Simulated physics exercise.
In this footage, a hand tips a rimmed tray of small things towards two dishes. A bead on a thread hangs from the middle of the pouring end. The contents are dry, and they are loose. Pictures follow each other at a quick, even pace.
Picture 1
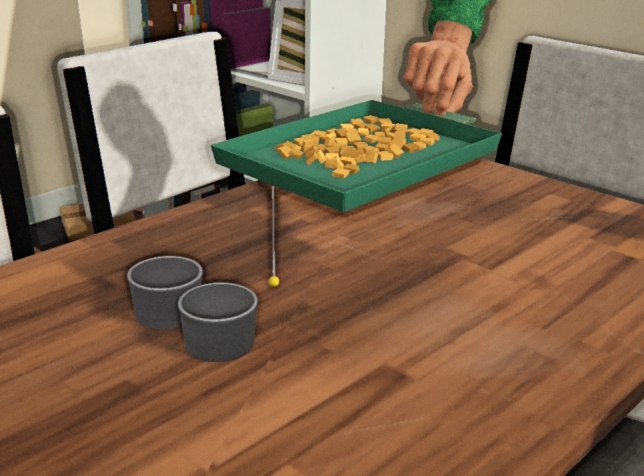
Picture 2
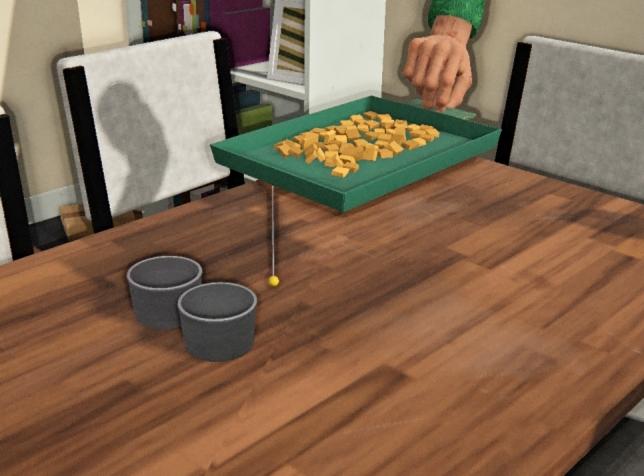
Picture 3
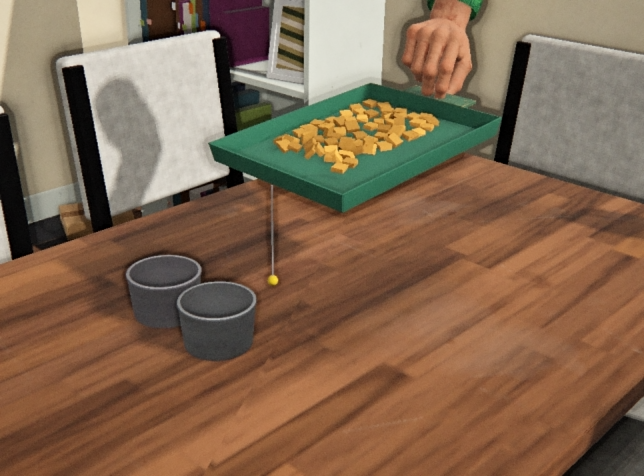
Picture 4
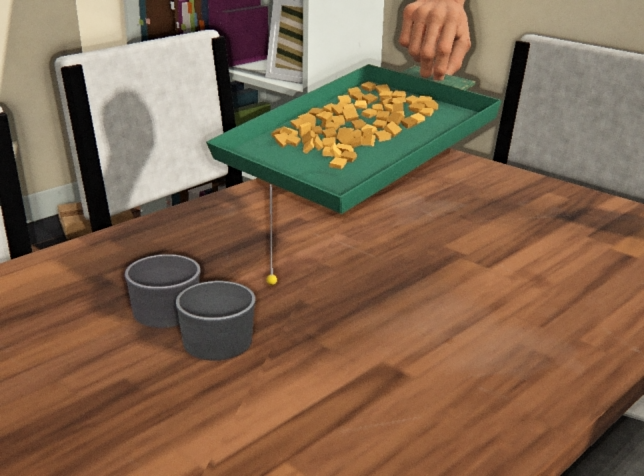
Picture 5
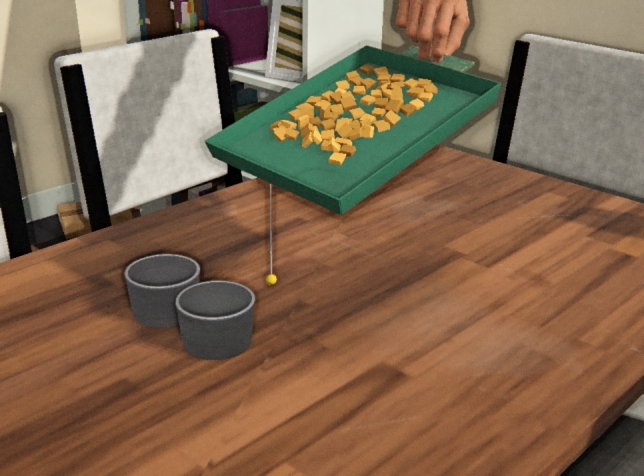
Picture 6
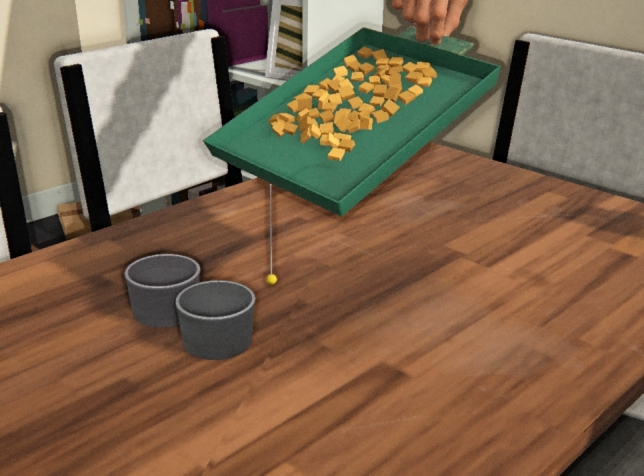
In this clip, a hand in a green sleeve raises the far end of a green tray of orange-brown squares, tilting it gradually towards two gray dishes on a wooden table, while a yellow bead hangs beneath the near end.
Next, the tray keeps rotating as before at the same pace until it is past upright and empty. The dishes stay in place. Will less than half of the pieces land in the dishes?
In the end the dishes save the lesser share of it.
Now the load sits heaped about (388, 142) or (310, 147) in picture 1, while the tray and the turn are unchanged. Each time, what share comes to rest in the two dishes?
It comes to about 10 per cent the first time and about 30 per cent the second.
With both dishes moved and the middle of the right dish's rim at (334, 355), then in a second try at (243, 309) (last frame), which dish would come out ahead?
Result, try one: The dish at left; try two: The dish at right.
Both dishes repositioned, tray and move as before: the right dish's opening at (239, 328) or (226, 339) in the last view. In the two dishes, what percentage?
Around 30 and around 20 per cent, in that order.
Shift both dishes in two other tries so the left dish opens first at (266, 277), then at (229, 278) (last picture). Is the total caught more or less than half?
Short of half, then Short of half.
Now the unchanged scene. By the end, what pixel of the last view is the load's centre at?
Close to (266, 374) in the last view.
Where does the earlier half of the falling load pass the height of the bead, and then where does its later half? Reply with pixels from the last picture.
It passes near (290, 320) first and then near (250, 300).
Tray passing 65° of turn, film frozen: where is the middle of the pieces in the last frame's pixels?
In the last view, the load is centred close to (295, 163).
Shortly afterwards, tray tipped steeply; the whole lot on the tray.
Next, tray tipped past a quarter turn; the bulk on the tray; a little outside both; only a few in the air.
Some moments later, tray tipped past a quarter turn; near a quarter in the right dish; the bulk outside both.
In the end, tray tipped past a quarter turn; near a quarter in the right dish; none at all in the left dish; the bulk outside both.
